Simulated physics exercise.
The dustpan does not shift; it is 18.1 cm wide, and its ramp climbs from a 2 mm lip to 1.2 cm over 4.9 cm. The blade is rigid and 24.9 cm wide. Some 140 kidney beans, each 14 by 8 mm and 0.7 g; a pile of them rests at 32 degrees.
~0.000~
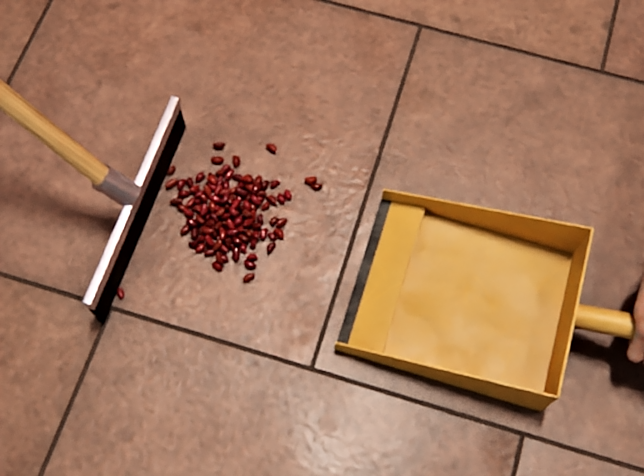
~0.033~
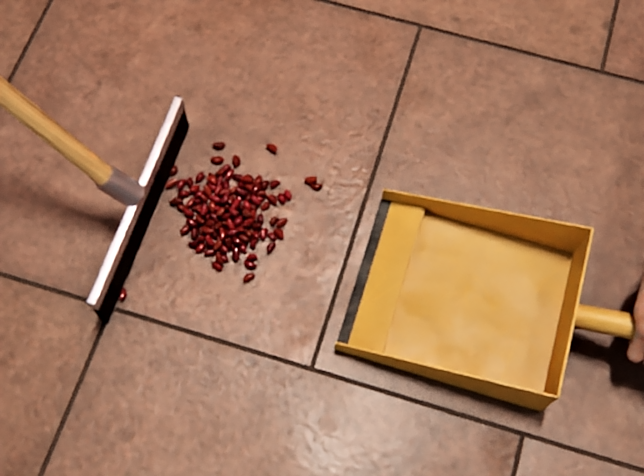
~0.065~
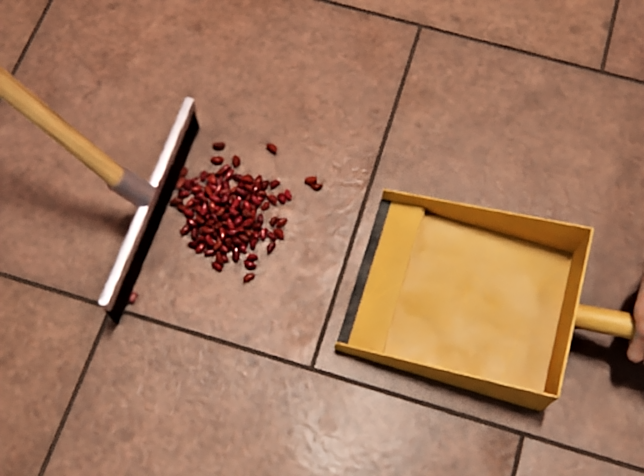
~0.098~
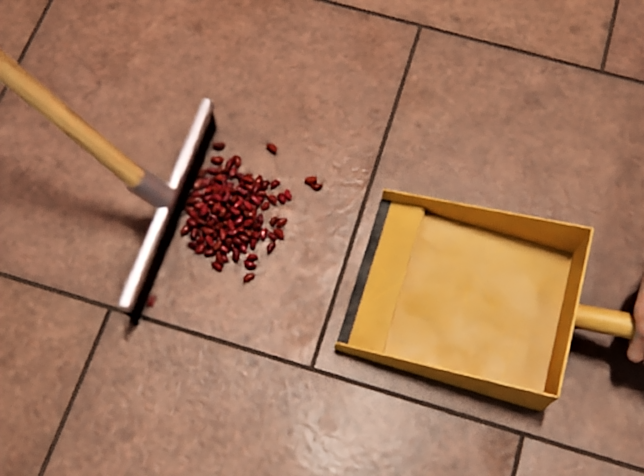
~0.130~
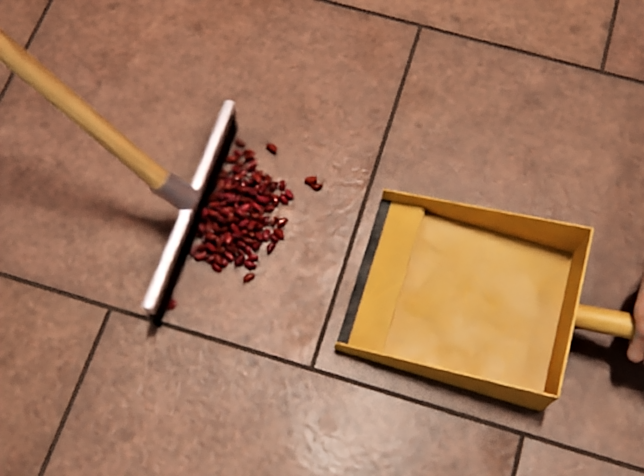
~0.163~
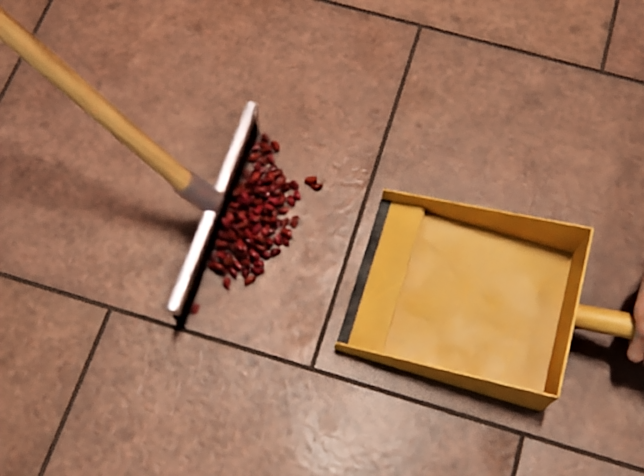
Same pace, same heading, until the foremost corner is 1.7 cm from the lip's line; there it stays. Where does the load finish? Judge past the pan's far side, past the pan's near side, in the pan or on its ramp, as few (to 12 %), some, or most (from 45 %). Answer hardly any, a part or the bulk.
Far side: A part, near side: Hardly any, pan: The bulk.
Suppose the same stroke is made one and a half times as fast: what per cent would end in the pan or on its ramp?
Then about 55 per cent.
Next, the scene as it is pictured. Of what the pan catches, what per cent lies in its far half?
Some 70 per cent.
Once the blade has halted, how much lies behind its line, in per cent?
Roughly 0 per cent.
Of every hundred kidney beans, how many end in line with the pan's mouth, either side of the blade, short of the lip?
About 25 per cent.
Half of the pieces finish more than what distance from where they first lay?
About 18 cm.
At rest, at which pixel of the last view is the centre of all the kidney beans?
Near (388, 243).
After 0.27 s, middle of the blade 8 cm from the lip; 0 % over the lip, far side 15 %, near side 0 %.
After 0.35 s, middle of the blade 3 cm from the lip; 15 % over the lip, far side 20 %, near side 0 %.
Then, at 0.56 s, middle of the blade 2 cm from the lip; 55 % over the lip, far side 20 %, near side 0 %.
At rest (2.5 s), far side 20 %, near side 0 %, pan 55 %, in front of the lip or behind the blade 25 %.
